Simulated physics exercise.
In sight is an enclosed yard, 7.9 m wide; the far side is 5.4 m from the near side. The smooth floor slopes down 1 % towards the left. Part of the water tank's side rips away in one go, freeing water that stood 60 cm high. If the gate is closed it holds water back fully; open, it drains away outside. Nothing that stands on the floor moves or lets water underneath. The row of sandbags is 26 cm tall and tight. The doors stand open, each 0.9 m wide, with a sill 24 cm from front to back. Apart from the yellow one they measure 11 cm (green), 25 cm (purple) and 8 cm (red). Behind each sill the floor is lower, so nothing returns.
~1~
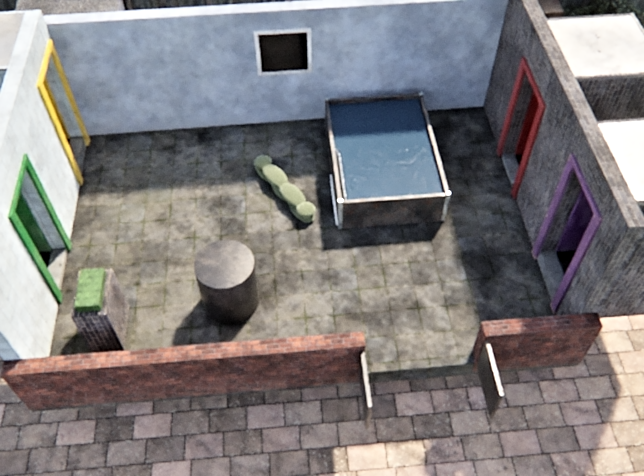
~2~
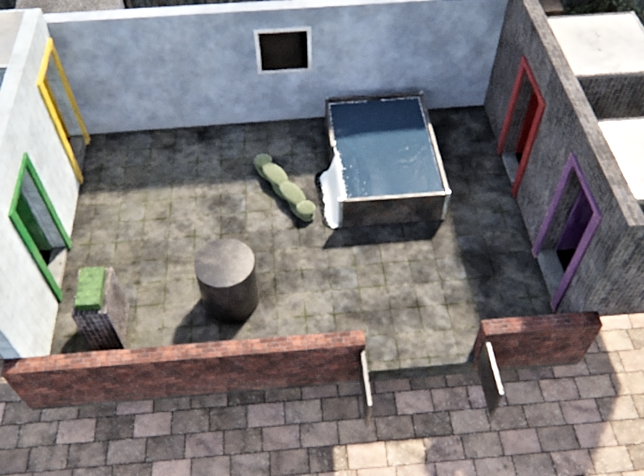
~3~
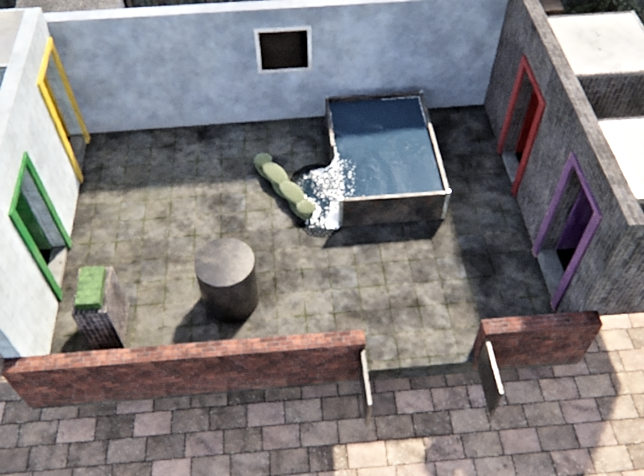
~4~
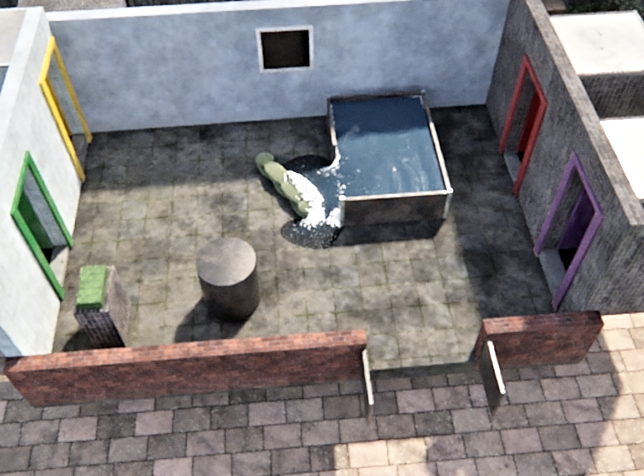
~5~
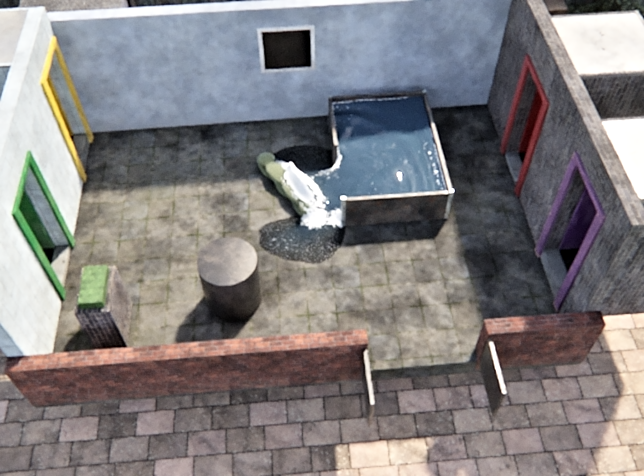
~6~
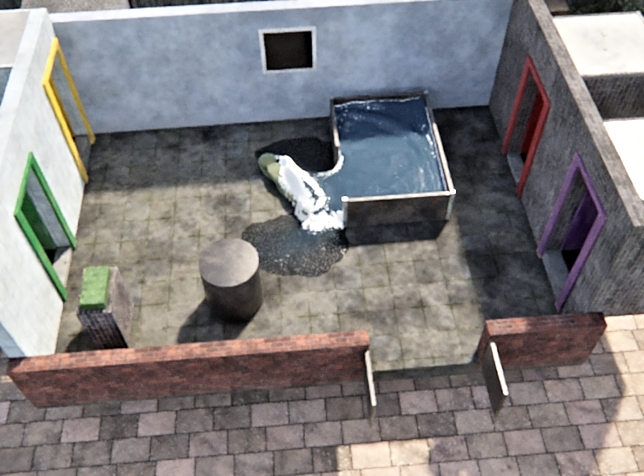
In this clip, the left side of a water tank in a walled yard opens, and water pours out against a low green hedge, turning white and foamy, then spreads across the paved floor toward a round grey cylinder.
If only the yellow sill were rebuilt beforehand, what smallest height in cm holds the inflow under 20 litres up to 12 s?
Close to 13.5 cm is just enough.
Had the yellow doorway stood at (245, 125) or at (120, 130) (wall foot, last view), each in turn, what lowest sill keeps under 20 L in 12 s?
About 17 and 10.5 cm.
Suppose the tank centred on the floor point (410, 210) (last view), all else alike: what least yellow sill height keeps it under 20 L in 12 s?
About 14.5 cm.
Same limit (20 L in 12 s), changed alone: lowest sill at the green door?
About 10.5 cm at green.
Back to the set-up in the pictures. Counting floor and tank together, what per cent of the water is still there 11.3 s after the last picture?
Roughly 96 in a hundred.
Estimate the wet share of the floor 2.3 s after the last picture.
Some 60 per cent of it.
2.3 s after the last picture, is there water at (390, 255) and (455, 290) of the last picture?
In that order: Still dry, still dry.
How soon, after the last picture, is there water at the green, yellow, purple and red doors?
Green 2.0 s, yellow 2.0 s, purple 6.0 s, red 3.4 s.
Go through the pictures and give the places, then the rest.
The first frame shows still water, 60 cm deep, in the water tank at (383, 147); the yellow door at (68, 123) is dry.
In the second frame, the front is at (324, 205), 0.3 m from the gap at (338, 191); 0.3 m2 of floor is wet, 60 cm left at the back.
In the third frame, the gap is at (338, 191), the front 0.7 m out at (296, 192); the back of the water tank holds 60 cm.
In the fourth frame, the front is at (280, 171), 1.1 m from the gap at (340, 191); 1.5 m2 of floor is wet, 60 cm left at the back.
In the fifth frame, the gap is at (341, 190), the front 1.4 m out at (268, 244); the back of the water tank holds 56 cm.
In the sixth frame, the front is at a hidden place, 1.8 m from the gap at (342, 191); 2.7 m2 of floor is wet, 50 cm left at the back; the yellow door at (73, 121), 4.9 m from the gap, is still 3.4 m from the nearest water.
Then, 0.7 s after the last picture water covers 25 % of the floor, deepest (48 cm) near (322, 213); it has not reached the yellow door.
Then, 2.3 s after the last picture water covers 60 % of the floor, deepest (32 cm) near (322, 206); 13 cm at the yellow door, 0 litres in over its 25 cm sill.
Then, 11.3 s after the last picture water covers 95 % of the floor, deepest (12 cm) near (57, 341); 10 cm at the yellow door, 0 litres in over its 25 cm sill.
At the yellow door as built, the water peaked near 18 cm, 2.5 s after the last picture.
With a sill of 10.5 cm, 58 litres would have come in within the 12 s; with 14.5 cm, 11 litres. So under 20 litres takes about 13.5 cm.
